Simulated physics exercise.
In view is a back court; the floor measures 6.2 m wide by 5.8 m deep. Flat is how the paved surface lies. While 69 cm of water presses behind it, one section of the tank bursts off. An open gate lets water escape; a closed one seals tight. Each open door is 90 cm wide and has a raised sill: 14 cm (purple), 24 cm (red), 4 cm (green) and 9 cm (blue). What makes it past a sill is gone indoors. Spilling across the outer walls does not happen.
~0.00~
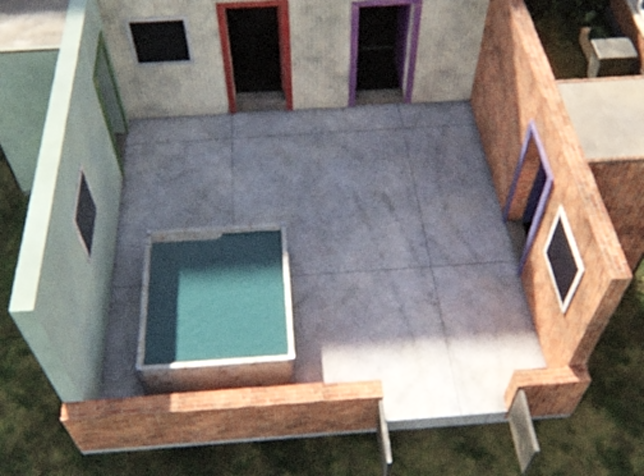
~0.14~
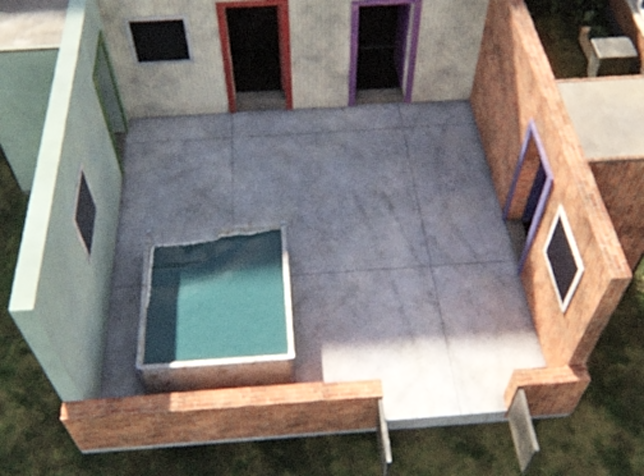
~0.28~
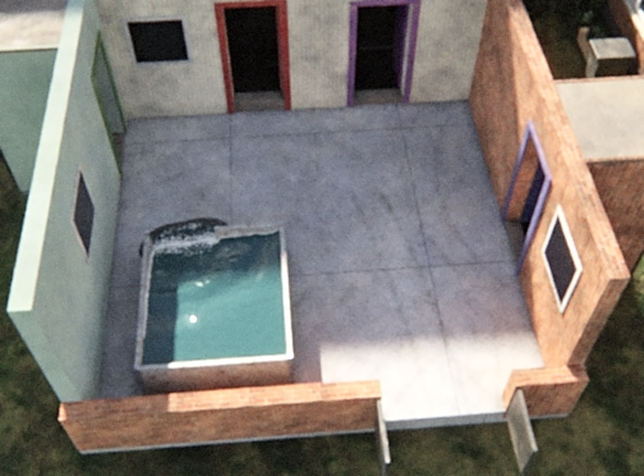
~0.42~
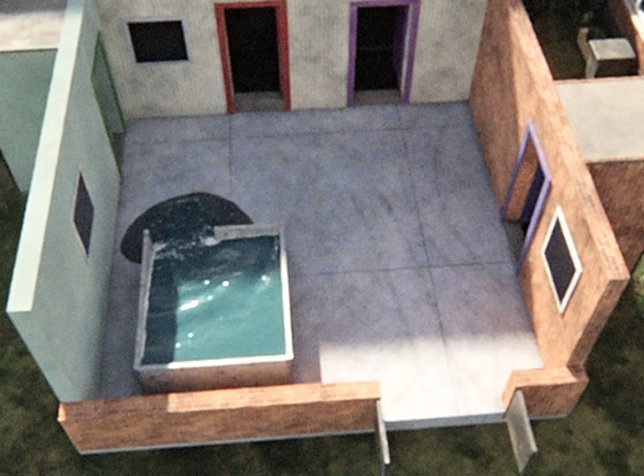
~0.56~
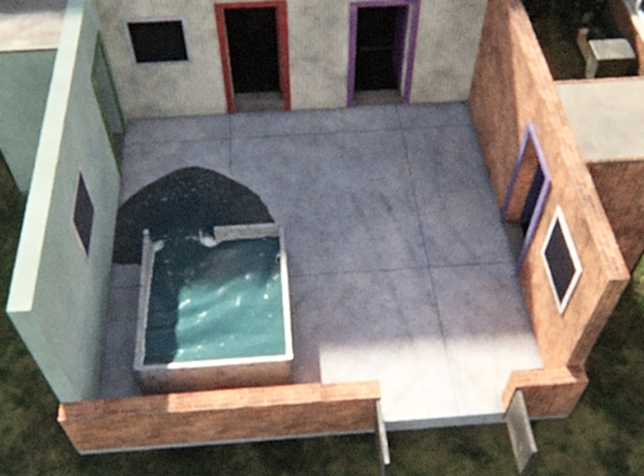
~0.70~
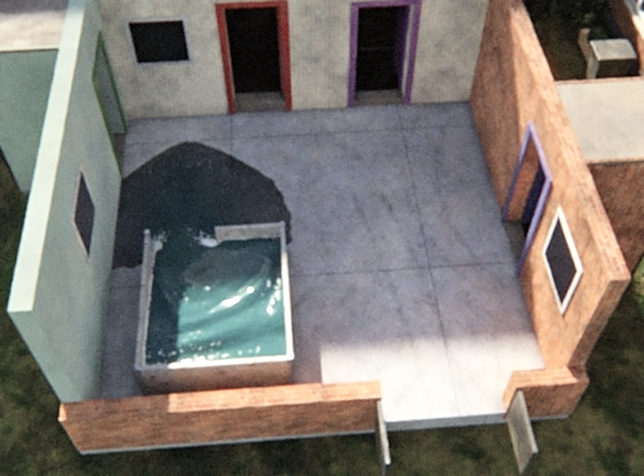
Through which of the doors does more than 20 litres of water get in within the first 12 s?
The purple door does not let in more than 20 litres; the red door does not let in more than 20 litres; the green door lets in more than 20 litres; the blue door does not let in more than 20 litres.
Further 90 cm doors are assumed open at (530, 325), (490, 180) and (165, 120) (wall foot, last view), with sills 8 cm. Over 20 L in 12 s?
In that order: Short of it, short of it, beyond it.
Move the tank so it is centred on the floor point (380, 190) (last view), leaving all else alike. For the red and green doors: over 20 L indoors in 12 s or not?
Result - red door does not exceed it, green door exceeds it.
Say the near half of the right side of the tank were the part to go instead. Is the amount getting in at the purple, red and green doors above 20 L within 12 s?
For purple, too little; for red, too little; for green, too much.
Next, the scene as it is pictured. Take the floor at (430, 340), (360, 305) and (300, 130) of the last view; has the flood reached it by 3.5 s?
The first point is not yet hit, the second is not yet hit and the third is awash.
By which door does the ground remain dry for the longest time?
The answer is the blue door.
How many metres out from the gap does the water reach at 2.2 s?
About 4.4 m out.
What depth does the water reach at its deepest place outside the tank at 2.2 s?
Max depth: About 44 centimetres.
After 1.4 s water covers 25 % of the floor and is deepest (45 cm) near (128, 122); purple door not reached, red door 15 cm at the sill, 0 L in, green door 13 cm at the sill, 3 L in, blue door not reached.
After 2.2 s water covers 30 % of the floor and is deepest (44 cm) near (149, 121); purple door not reached, red door 23 cm at the sill, 0 L in, green door 19 cm at the sill, 32 L in, blue door not reached.
After 3.5 s water covers 45 % of the floor and is deepest (27 cm) near (137, 136); purple door 9 cm at the sill, 0 L in, red door 17 cm at the sill, 1 L in, green door 19 cm at the sill, 142 L in, blue door not reached.
After 7.0 s water covers 80 % of the floor and is deepest (18 cm) near (551, 392); purple door 6 cm at the sill, 0 L in, red door 10 cm at the sill, 1 L in, green door 13 cm at the sill, 361 L in, blue door 8 cm at the sill, 0 L in.
After 12.0 s water covers 95 % of the floor and is deepest (11 cm) near (96, 425); purple door 8 cm at the sill, 0 L in, red door 6 cm at the sill, 1 L in, green door 7 cm at the sill, 449 L in, blue door 5 cm at the sill, 0 L in.
